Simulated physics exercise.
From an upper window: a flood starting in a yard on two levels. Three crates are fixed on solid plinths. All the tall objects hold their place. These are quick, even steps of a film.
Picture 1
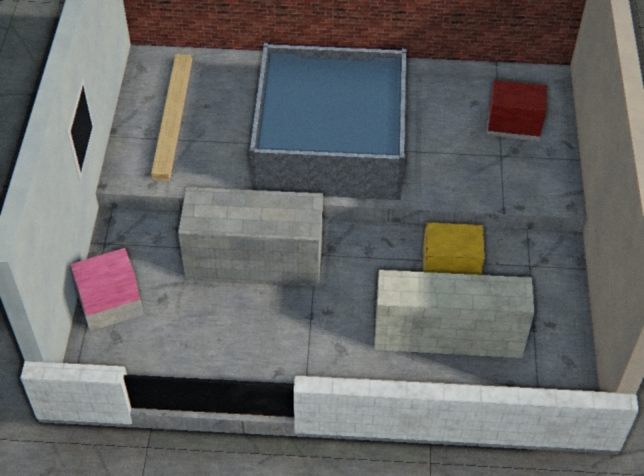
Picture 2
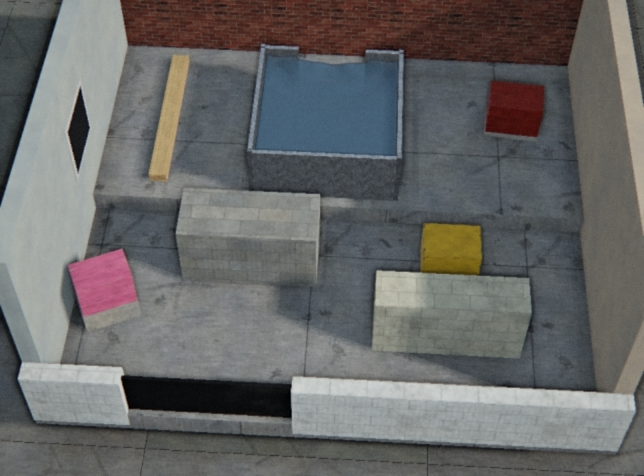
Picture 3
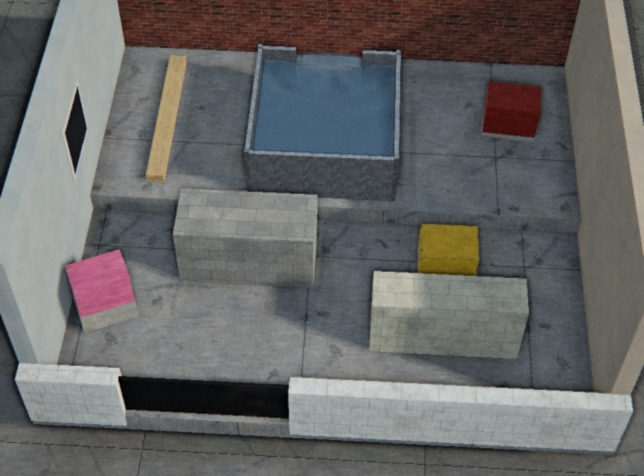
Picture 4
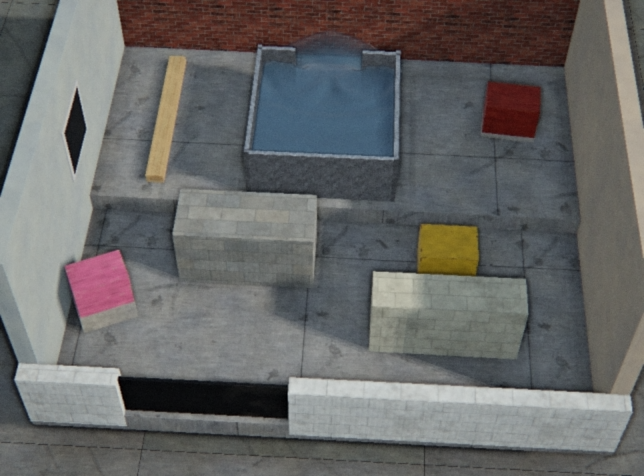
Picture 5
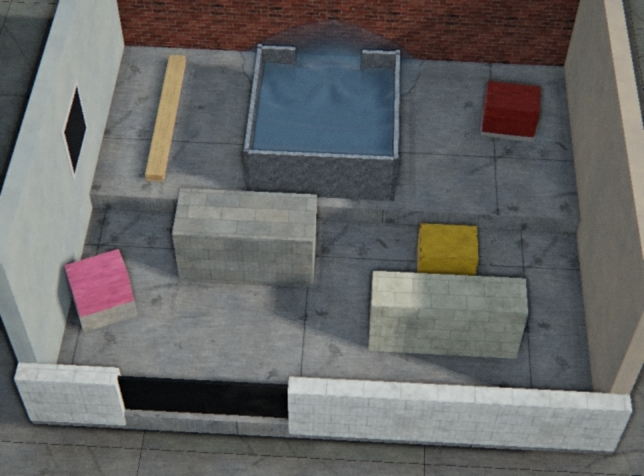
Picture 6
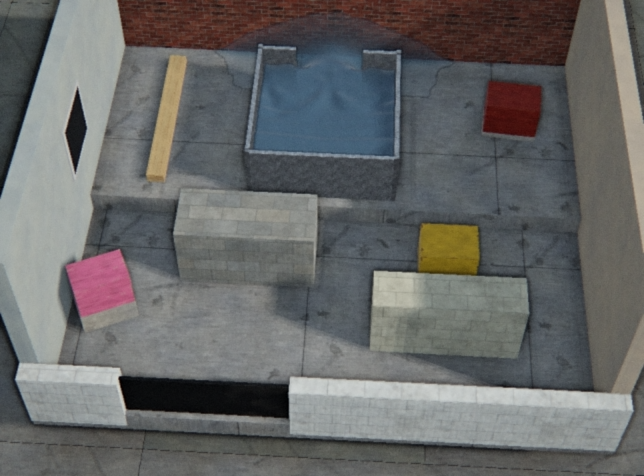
In this clip, an open tank of water stands still in a walled yard among coloured blocks, then a gap opens in its far side and water pours out, spreading across the ground along the brick wall.
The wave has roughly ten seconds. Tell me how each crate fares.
In the end: The red crate gets wet; the pink crate stays dry; the yellow crate gets wet.
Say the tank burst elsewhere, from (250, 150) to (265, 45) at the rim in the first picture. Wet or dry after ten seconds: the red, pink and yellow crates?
My reading: The red crate is soaked, the pink crate is soaked, the yellow crate ends up wet.
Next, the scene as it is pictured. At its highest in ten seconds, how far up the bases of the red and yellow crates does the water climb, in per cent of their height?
In turn 360 and 230 per cent.
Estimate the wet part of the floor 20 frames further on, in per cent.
Some 60 per cent.
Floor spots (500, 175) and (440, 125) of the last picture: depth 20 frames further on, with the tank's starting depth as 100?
About 4 and 2 per cent.
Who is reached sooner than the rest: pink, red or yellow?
First comes the red one.
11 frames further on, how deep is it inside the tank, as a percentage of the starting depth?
Roughly 54 per cent.
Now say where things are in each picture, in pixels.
In the first picture, the open tank at (331, 103) is whole and still.
In the second picture, water pours out on the open tank's far side and has run to a hidden place.
In the third picture, the front is at a hidden place, out from the gap on the open tank's far side.
In the fourth picture, water pours out on the open tank's far side and has run to a hidden place.
In the fifth picture, water pours out on the open tank's far side and has run to (418, 60).
In the sixth picture, the front is at (450, 61), out from the gap on the open tank's far side.
A moment on, water covers 25 % of the floor; the red crate water round its plinth, the pink crate not reached, the yellow crate not reached.
Next, water covers 35 % of the floor; the red crate water round its plinth, the pink crate not reached, the yellow crate not reached.
Then, water covers 60 % of the floor; the red crate water round its plinth, the pink crate water round its plinth, the yellow crate water round its plinth.
Later, water covers 95 % of the floor; the red crate water round its plinth, the pink crate water round its plinth, the yellow crate water round its plinth.
In the end, water covers 100 % of the floor; the red crate was topped, the pink crate stayed above the water, the yellow crate was topped.
